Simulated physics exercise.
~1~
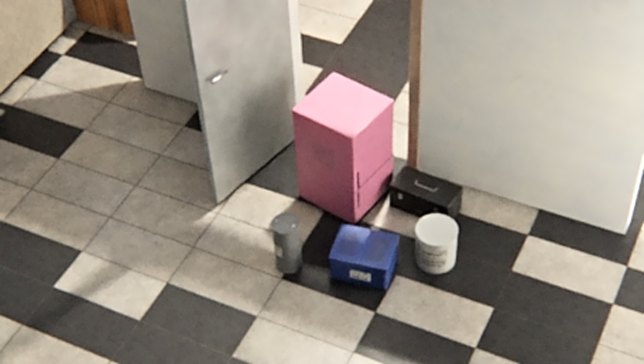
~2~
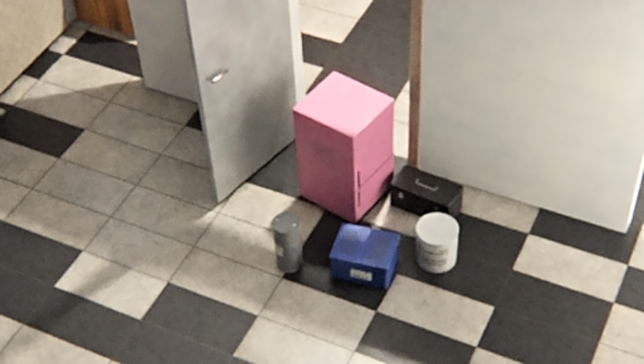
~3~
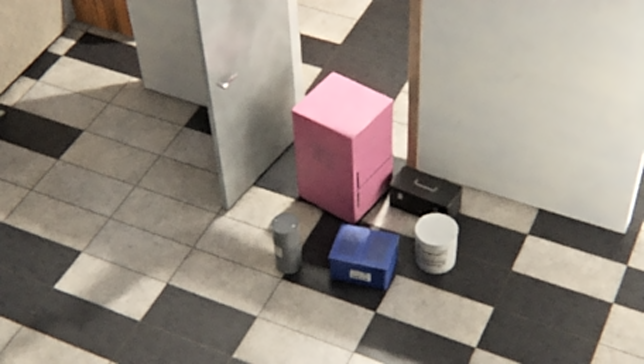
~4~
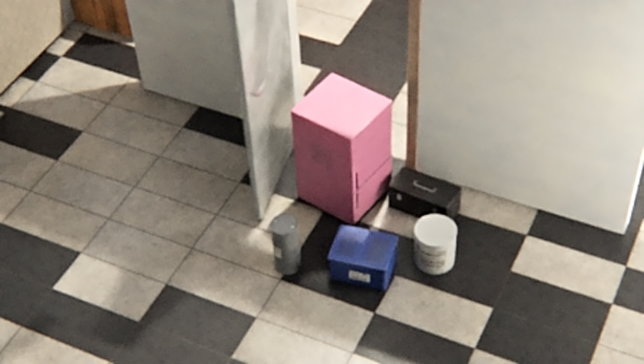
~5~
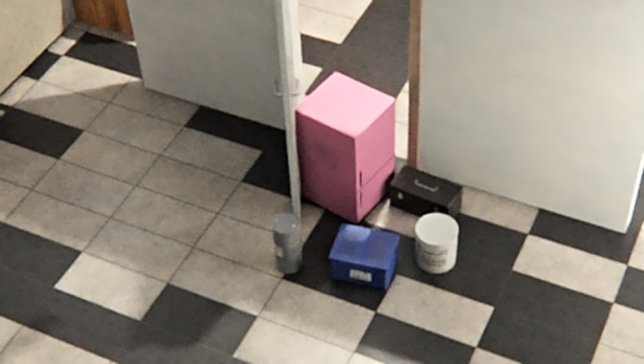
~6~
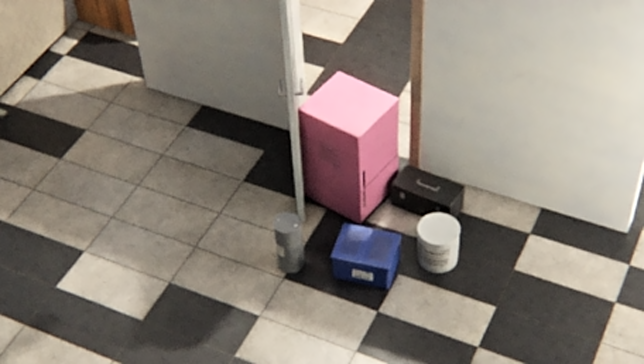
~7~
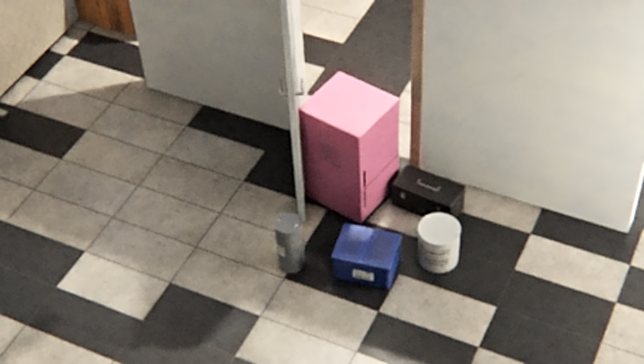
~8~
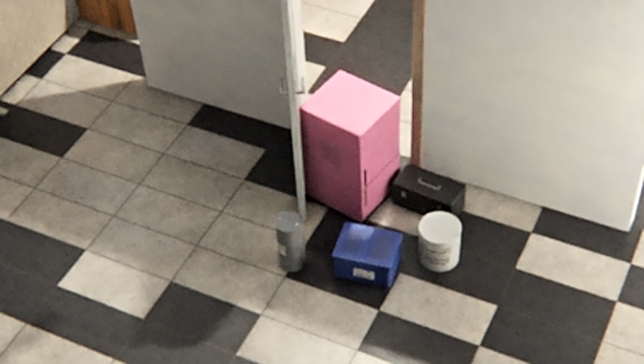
The video shows a doorway with a pink appliance, a black toolbox, a blue tote, a white pail and a grey canister on a checkered floor. The open door swings partway toward closed, then stops against the pink appliance, which shifts slightly, and remains ajar.
